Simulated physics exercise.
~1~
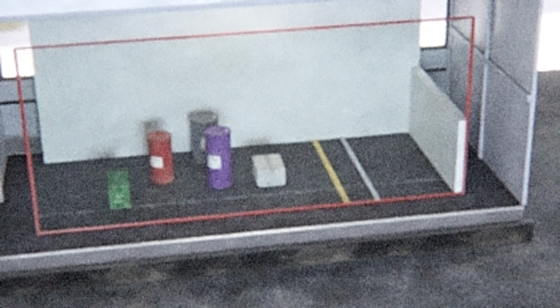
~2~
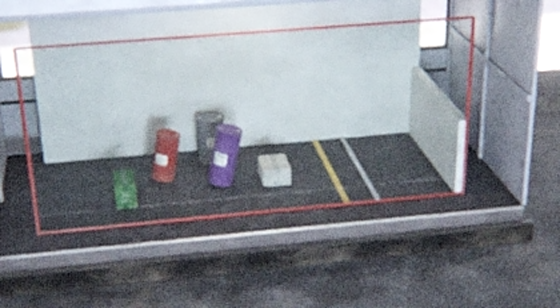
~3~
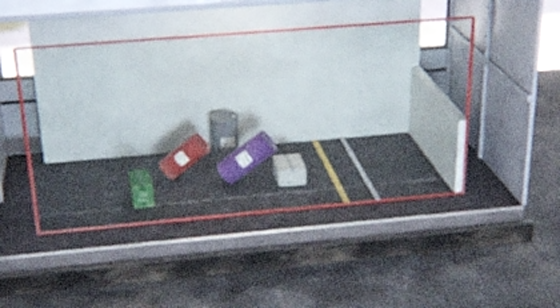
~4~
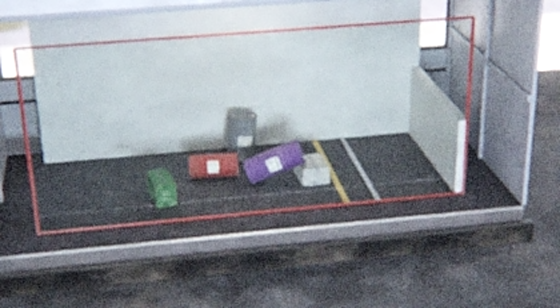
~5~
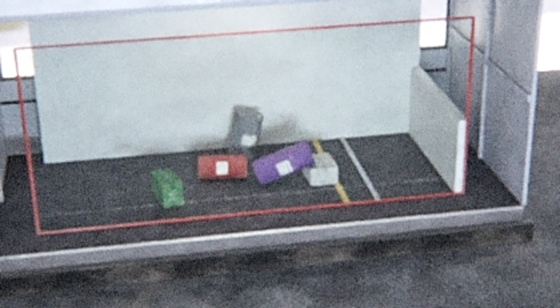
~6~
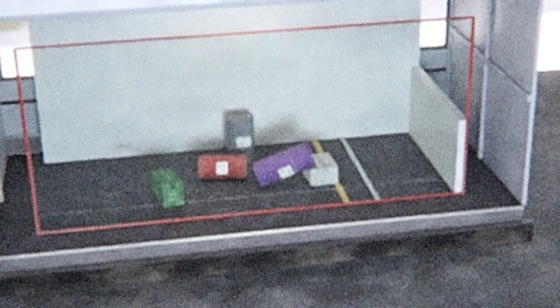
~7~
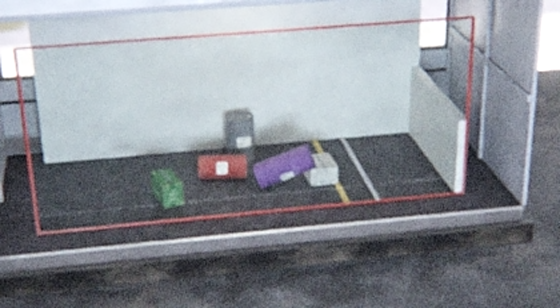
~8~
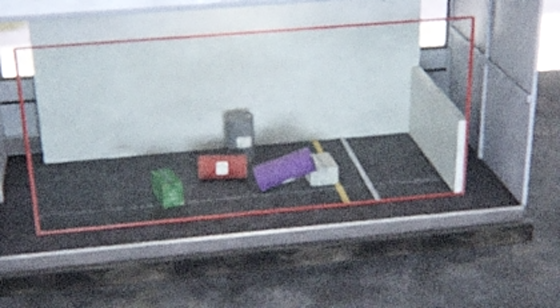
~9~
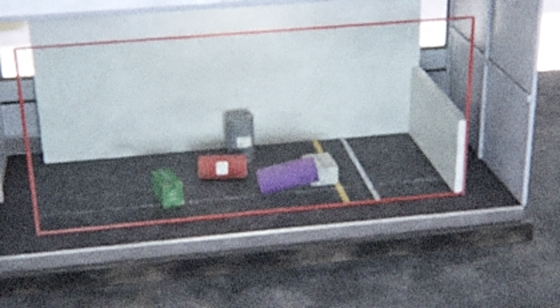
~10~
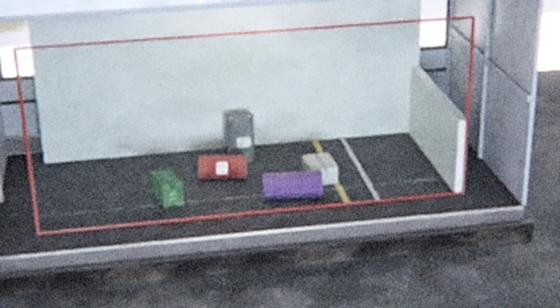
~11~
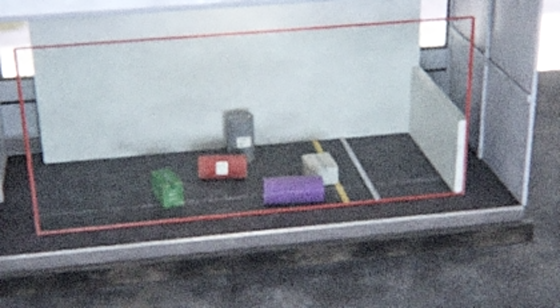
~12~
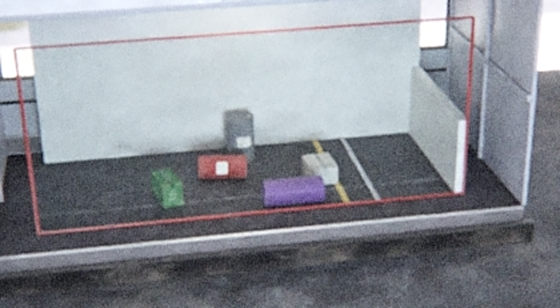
The purple and red drums tipped over to the right as the cartons and grey drum slid the same way; the purple one then rolled forward off the white carton, which stopped just short of the yellow line, while the grey drum stayed upright.
